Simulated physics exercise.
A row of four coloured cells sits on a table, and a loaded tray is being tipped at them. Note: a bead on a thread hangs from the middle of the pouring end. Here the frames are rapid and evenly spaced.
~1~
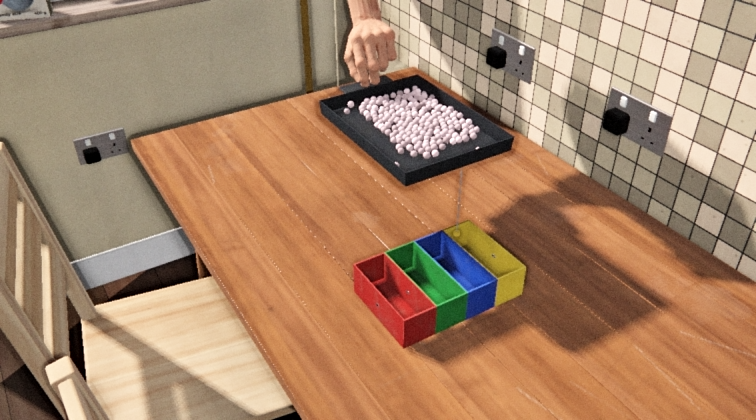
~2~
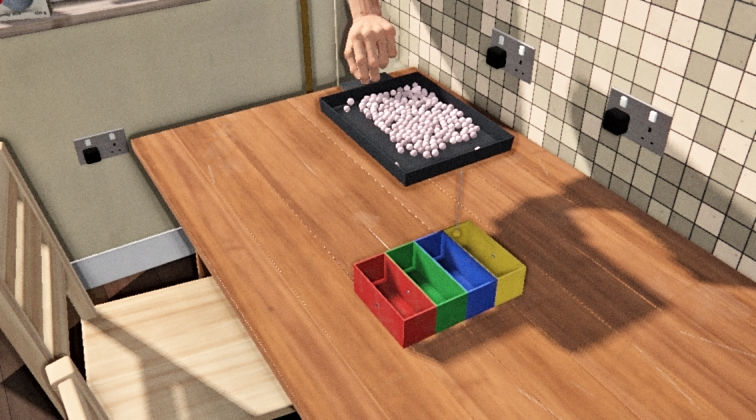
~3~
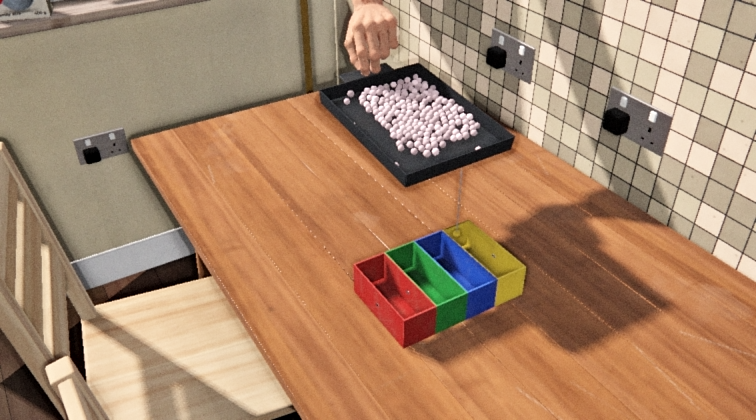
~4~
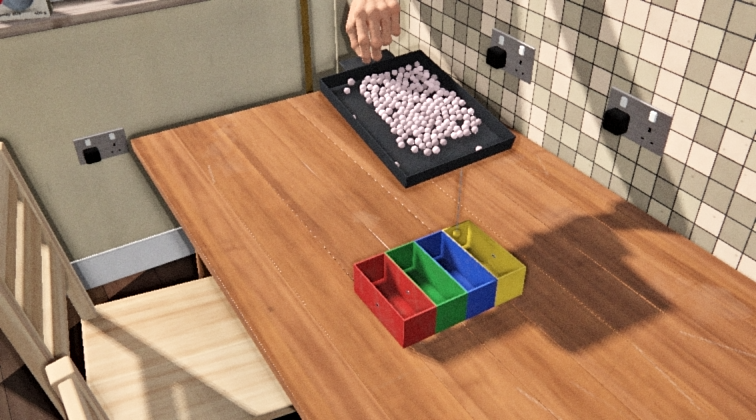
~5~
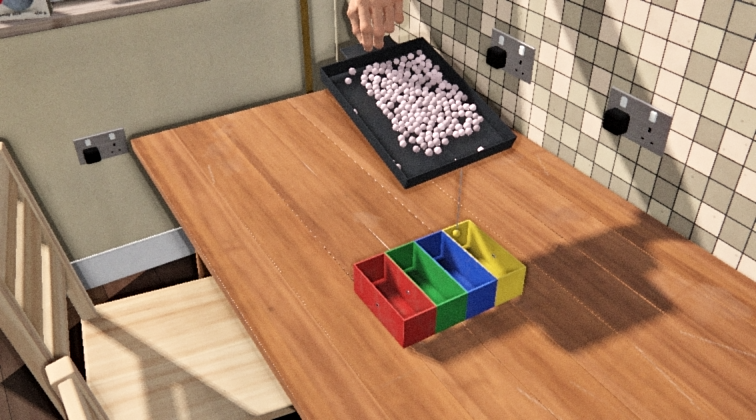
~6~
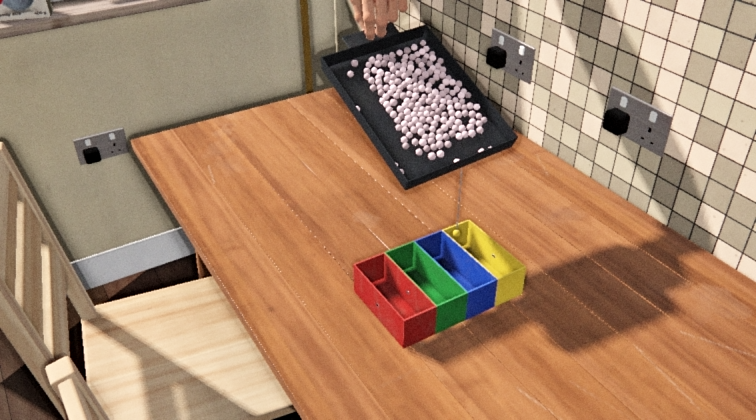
A hand at the far end of a dark tray of pale pinkish beads raises that end little by little, tilting the tray toward the near side while the beads shift and spread slightly inside it. The tray is on a wooden table in a sunlit, partly tiled room, seen from above by a still camera, with a pale chair at left. Nearer, red, green, blue and yellow open cells sit in a row, unmoving.
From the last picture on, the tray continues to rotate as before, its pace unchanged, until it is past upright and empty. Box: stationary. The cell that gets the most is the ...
... Green one.
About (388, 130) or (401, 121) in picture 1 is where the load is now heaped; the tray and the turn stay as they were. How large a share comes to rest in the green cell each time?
It's 50 percent the first time and 40 percent the second.
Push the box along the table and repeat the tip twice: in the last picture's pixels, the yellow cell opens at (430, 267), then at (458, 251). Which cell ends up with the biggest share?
Try one: That yellow cell; try two: The cell in blue.
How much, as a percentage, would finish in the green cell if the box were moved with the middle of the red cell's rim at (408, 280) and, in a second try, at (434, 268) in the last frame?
Close to 40 in a hundred first, close to 20 in a hundred second.
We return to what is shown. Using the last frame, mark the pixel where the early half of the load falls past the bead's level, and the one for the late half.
For the early half I get (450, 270), and for the late half (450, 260).
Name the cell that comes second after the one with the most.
Rank 2: That blue cell.
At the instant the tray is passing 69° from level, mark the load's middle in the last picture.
The centre of the load shows up near (449, 161) in the last view.
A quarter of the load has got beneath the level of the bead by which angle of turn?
Angle: Close to 95°.
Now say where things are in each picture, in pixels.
Corners of the pouring end near (406, 172) and (512, 136), level; middle of the load near (416, 122), sugar pearls; bead on its thread near (457, 233); red cell near (420, 324); green cell near (451, 310); blue cell near (481, 297); yellow cell near (510, 284), in the first picture.
Corners of the pouring end near (406, 172) and (512, 136), level; middle of the load near (416, 121), in the second picture.
Corners of the pouring end near (407, 174) and (513, 136), tipped barely, lowest at the left corner; middle of the load near (416, 116), in the third picture.
Corners of the pouring end near (407, 176) and (514, 136), tipped a little, lowest at the left corner; middle of the load near (419, 106), in the fourth picture.
Corners of the pouring end near (408, 178) and (515, 136), tipped clearly, lowest at the left corner; middle of the load near (421, 100), in the fifth picture.
Corners of the pouring end near (408, 180) and (516, 136), tipped clearly, lowest at the left corner; middle of the load near (424, 97), all but a few on the move; red cell near (420, 324); green cell near (451, 310); blue cell near (481, 297); yellow cell near (510, 284), in the sixth picture.
Shortly afterwards, tray tipped steeply; the bulk on the tray; a little falling or outside the box.
Next, tray tipped past a quarter turn; near a third on the tray; near a quarter in the green cell; a little in the blue cell; only a few in the red cell; only a few in the yellow cell; near a third falling or outside the box.
Some moments later, tray tipped past a quarter turn; near half in the green cell; near a quarter in the blue cell; a little in the yellow cell; a little in the red cell; a little falling or outside the box.
In the end, tray tipped past a quarter turn; near half in the green cell; near a quarter in the blue cell; a little in the yellow cell; a little in the red cell; a little outside the box.
